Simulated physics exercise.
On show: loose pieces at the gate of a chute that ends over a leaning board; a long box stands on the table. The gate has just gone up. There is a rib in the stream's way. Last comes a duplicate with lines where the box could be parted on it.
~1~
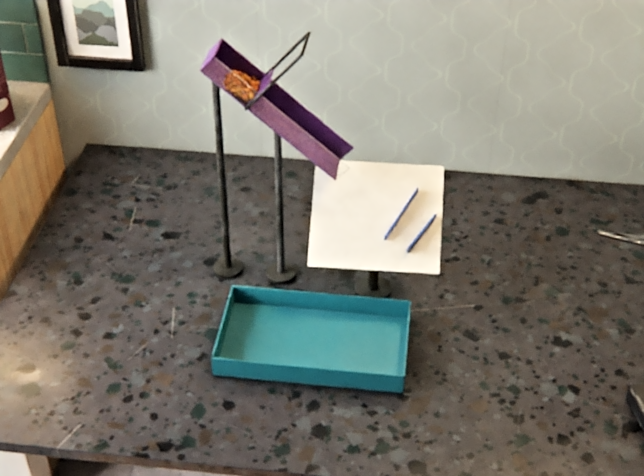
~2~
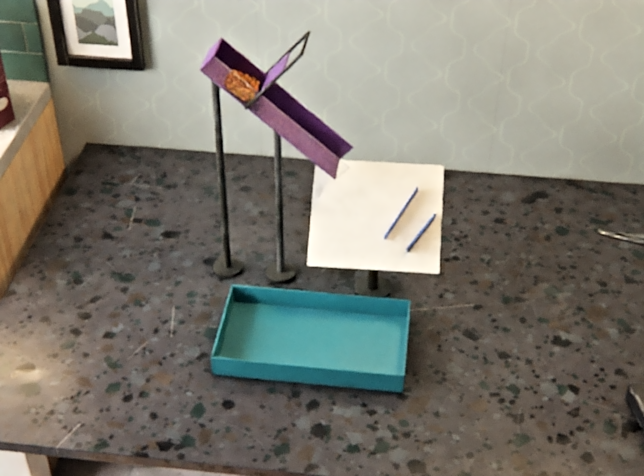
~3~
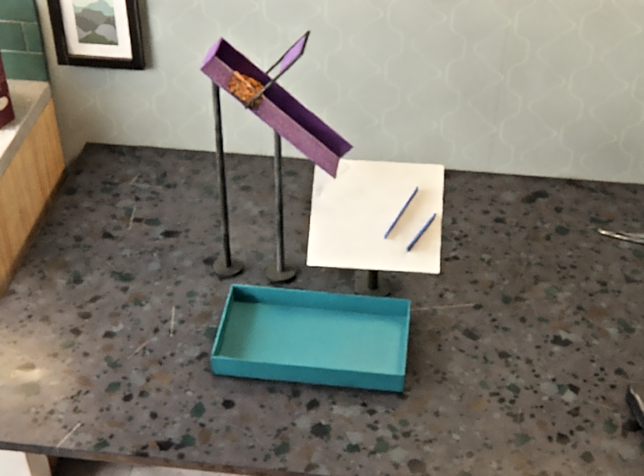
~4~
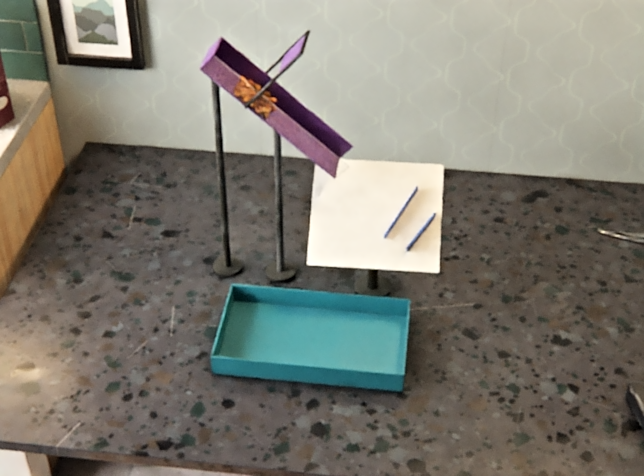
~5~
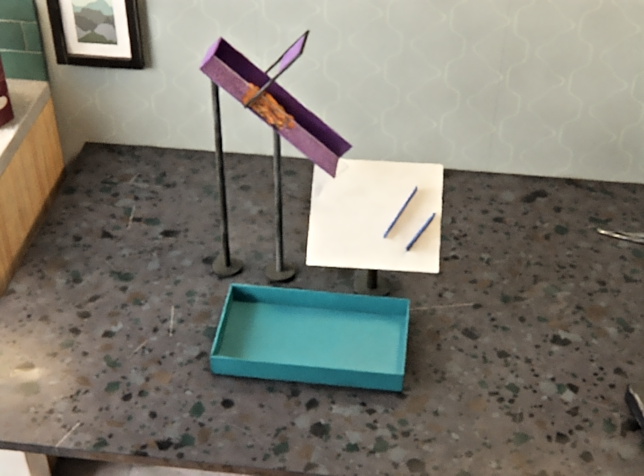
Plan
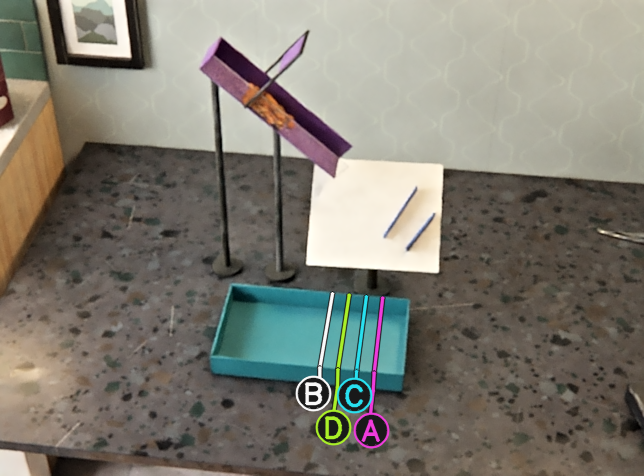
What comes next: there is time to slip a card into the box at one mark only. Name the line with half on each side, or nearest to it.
Go for C.
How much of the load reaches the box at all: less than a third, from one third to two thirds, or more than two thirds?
About that: More than two thirds.
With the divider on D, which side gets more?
More lands on the right.
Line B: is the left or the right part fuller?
More lands on the right.
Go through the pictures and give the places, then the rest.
Load behind the gate at (240, 84), bits of cat kibble; lip of the chute at (338, 170), sloping fairly steeply, in the first frame.
Middle of the board at (376, 215), tilted fairly steeply; middle of its low edge at (373, 269); of its high edge at (380, 162), in the second frame.
Front corners of the box at (212, 357) and (404, 375), empty; front of the load at (261, 98), in the third frame.
Middle of the load at (254, 94); its front at (274, 109), about a quarter of the way to the lip; rib from (435, 212) to (407, 248); rib from (417, 186) to (385, 236), in the fourth frame.
Middle of the load at (266, 105); its front at (291, 126), about half of the way to the lip, in the fifth frame.
On the marked copy, line A crosses the front rim at (374, 372); line B crosses the front rim at (320, 366); line C crosses the front rim at (356, 370); line D crosses the front rim at (338, 368).
With A, of what is caught, nearly all on the left of the divider, a small part on the right.
With B, of what is caught, none on the left of the divider, all on the right.
With C, of what is caught, about half on the left of the divider, about half on the right.
With D, of what is caught, a small part on the left of the divider, nearly all on the right.
